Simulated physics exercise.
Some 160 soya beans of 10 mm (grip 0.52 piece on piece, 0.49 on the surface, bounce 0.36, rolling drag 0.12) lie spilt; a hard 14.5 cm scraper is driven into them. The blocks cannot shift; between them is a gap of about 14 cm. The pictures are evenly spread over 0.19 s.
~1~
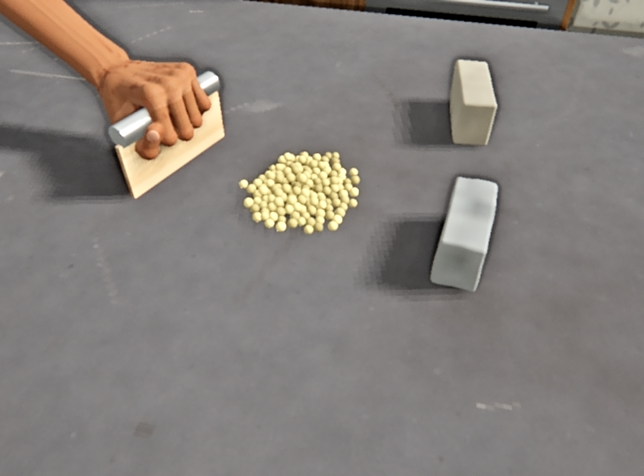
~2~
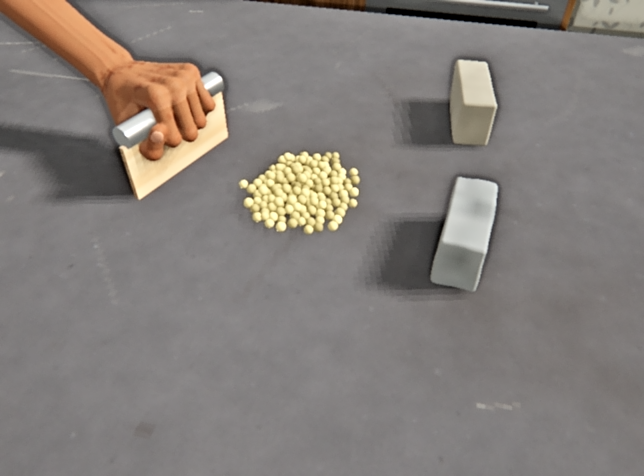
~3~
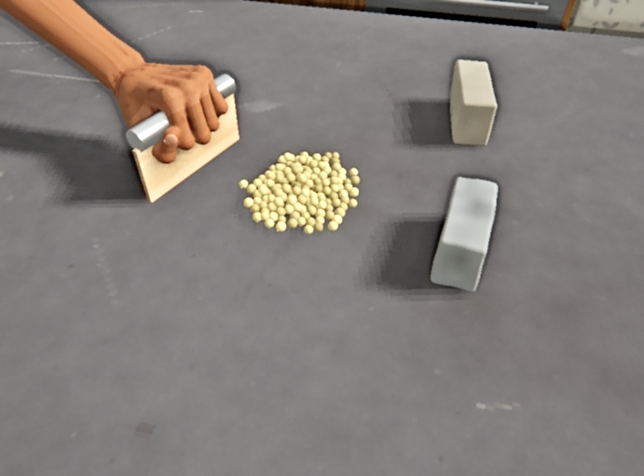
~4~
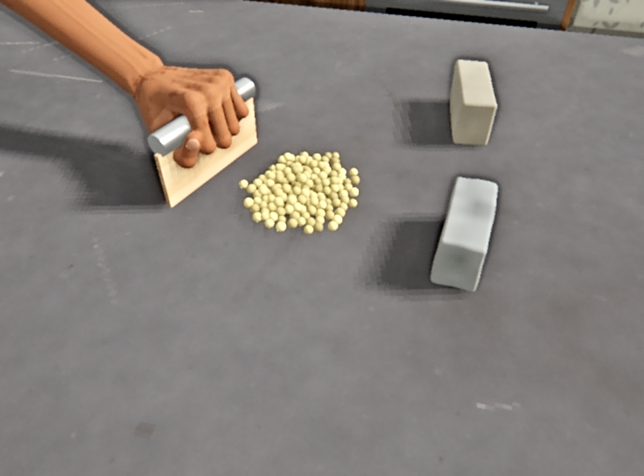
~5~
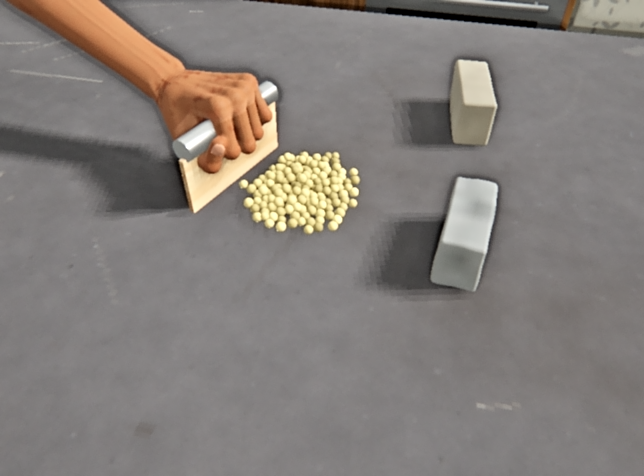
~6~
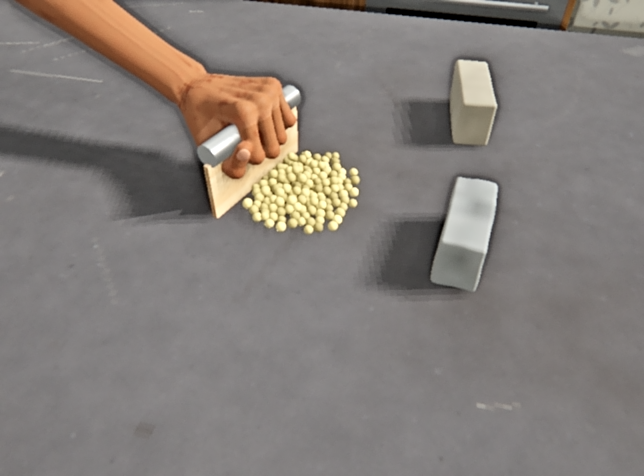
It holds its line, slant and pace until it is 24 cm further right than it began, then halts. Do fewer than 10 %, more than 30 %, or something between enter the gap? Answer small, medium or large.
In or through the gap: Medium.
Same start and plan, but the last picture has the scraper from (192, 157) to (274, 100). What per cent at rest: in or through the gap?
Through 10.
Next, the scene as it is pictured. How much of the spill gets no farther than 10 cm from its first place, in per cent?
Roughly 5 per cent.
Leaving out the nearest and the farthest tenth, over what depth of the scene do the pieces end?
Roughly 20 cm.
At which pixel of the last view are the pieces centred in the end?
Around (423, 226).
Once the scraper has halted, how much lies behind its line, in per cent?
Some 5 per cent.
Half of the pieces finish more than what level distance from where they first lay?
About 14 cm.
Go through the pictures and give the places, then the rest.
In the first frame, scraper from (123, 156) to (214, 98); moved 0.0 cm; pieces shifted so far, 0; middle of the spill at (302, 179); block at (471, 210); block at (476, 81).
In the second frame, scraper from (127, 156) to (218, 99); moved 0.5 cm; pieces shifted so far, 0; middle of the spill at (302, 179).
In the third frame, scraper from (140, 159) to (230, 101); moved 2.0 cm; pieces shifted so far, 0; middle of the spill at (302, 179).
In the fourth frame, scraper from (162, 164) to (249, 105); moved 4.4 cm; pieces shifted so far, 0; middle of the spill at (302, 179).
In the fifth frame, scraper from (186, 169) to (271, 109); moved 7.1 cm; pieces shifted so far, 0; middle of the spill at (302, 179).
In the sixth frame, scraper from (210, 175) to (292, 113); moved 9.8 cm; pieces shifted so far, 10; middle of the spill at (302, 179); block at (471, 210); block at (476, 81).
Then, 0.16 s after the last picture, scraper 21 cm from its start, spill 17 cm wide; round the near block 5 %, held up before the blocks 95 %.
Then, 0.32 s after the last picture, scraper 24 cm from its start, spill 23 cm wide; in or through the gap 15 %, round the near block 15 %, held up before the blocks 70 %.
Then, 0.45 s after the last picture, scraper 24 cm from its start, spill 26 cm wide; in or through the gap 20 %, round the near block 20 %, held up before the blocks 60 %.
In the end, in or through the gap 20 %, round the near block 20 %, round the far block 0 %, held up before the blocks 60 %.
